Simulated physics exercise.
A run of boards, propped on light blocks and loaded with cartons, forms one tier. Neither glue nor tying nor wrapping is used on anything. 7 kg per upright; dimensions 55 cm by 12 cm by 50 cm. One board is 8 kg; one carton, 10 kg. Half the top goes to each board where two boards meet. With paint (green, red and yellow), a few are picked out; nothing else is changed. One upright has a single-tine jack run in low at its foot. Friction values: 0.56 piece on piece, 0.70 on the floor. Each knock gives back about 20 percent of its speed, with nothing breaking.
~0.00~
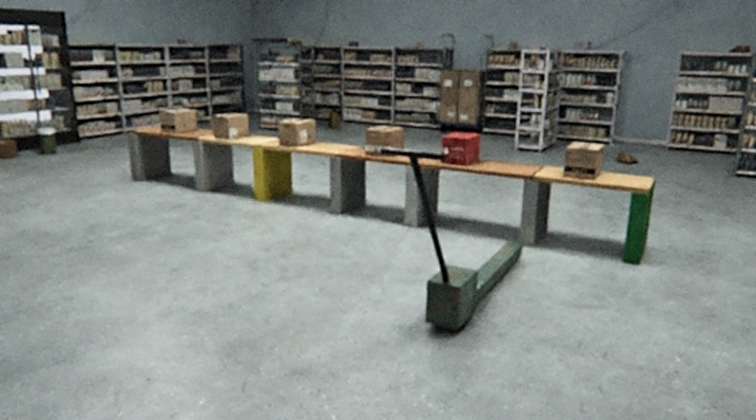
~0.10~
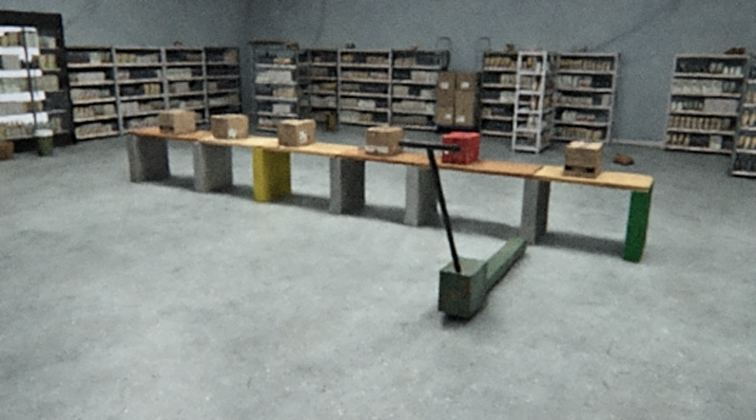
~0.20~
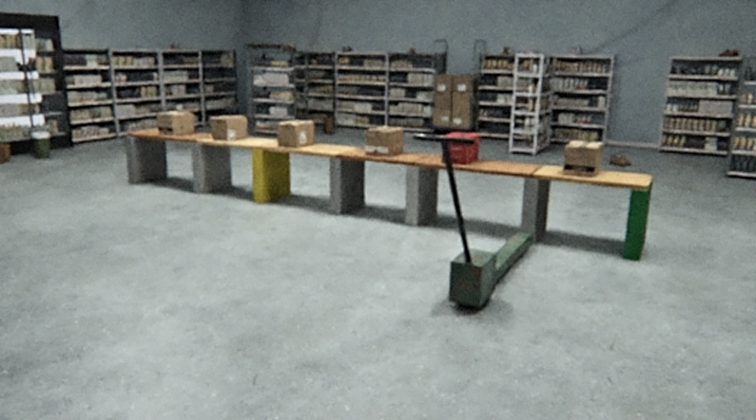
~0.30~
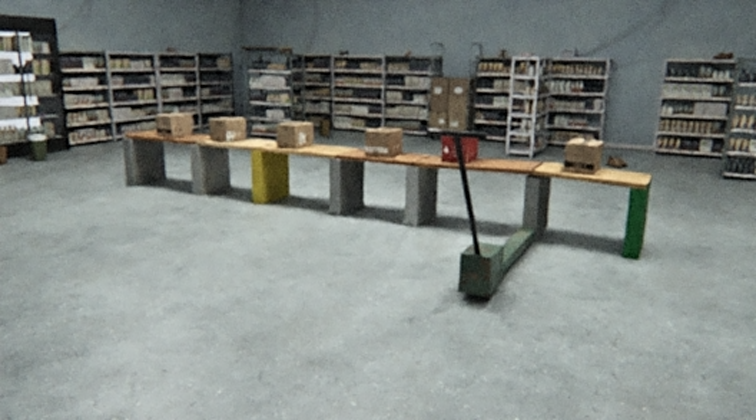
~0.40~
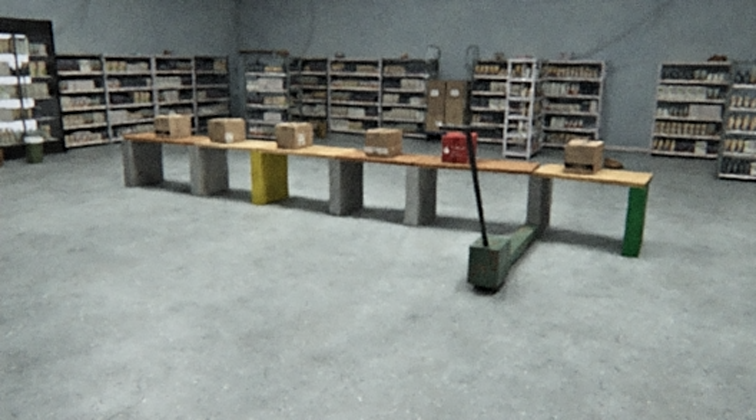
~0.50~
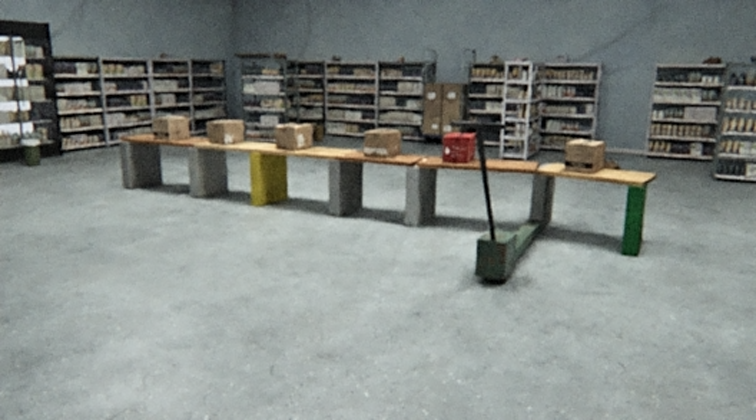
A low green jack with a long dark handle slid slowly away toward a long row of boards topped with boxes, reaching the foot of a gray block near the right end, while the row barely shifted.
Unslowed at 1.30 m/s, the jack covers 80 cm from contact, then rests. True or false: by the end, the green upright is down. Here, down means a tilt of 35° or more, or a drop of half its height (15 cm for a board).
True.
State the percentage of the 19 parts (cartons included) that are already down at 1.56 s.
25 per cent at that moment.
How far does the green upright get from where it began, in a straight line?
Start and end are some 40 cm apart.
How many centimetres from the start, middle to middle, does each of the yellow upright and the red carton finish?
Result: Yellow at 0 cm, red at 70 cm.
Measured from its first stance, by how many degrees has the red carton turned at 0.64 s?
About 0°.
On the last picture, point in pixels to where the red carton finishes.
Its centre ends up near pixel (517, 200) in the last picture.
After 0.64 s, none of the 19 pieces down, 5 disturbed; green upright unmoved; red carton 8 cm from its place.
After 0.84 s, 2 of the 19 pieces down; green upright unmoved; red carton 7° from how it stood.
After 1.10 s, 4 of the 19 pieces down; green upright 32° from how it stood; red carton 26° from how it stood, 18 cm lower.
After 1.56 s, 5 of the 19 pieces down; green upright on its side; red carton 32° from how it stood, 36 cm lower.
In the end (3.8 s), 5 of the 19 pieces down; green upright on its side; red carton 32° from how it stood, 46 cm lower; yellow upright unmoved. From the last view, middles, green upright near (676, 248), red carton near (517, 200).
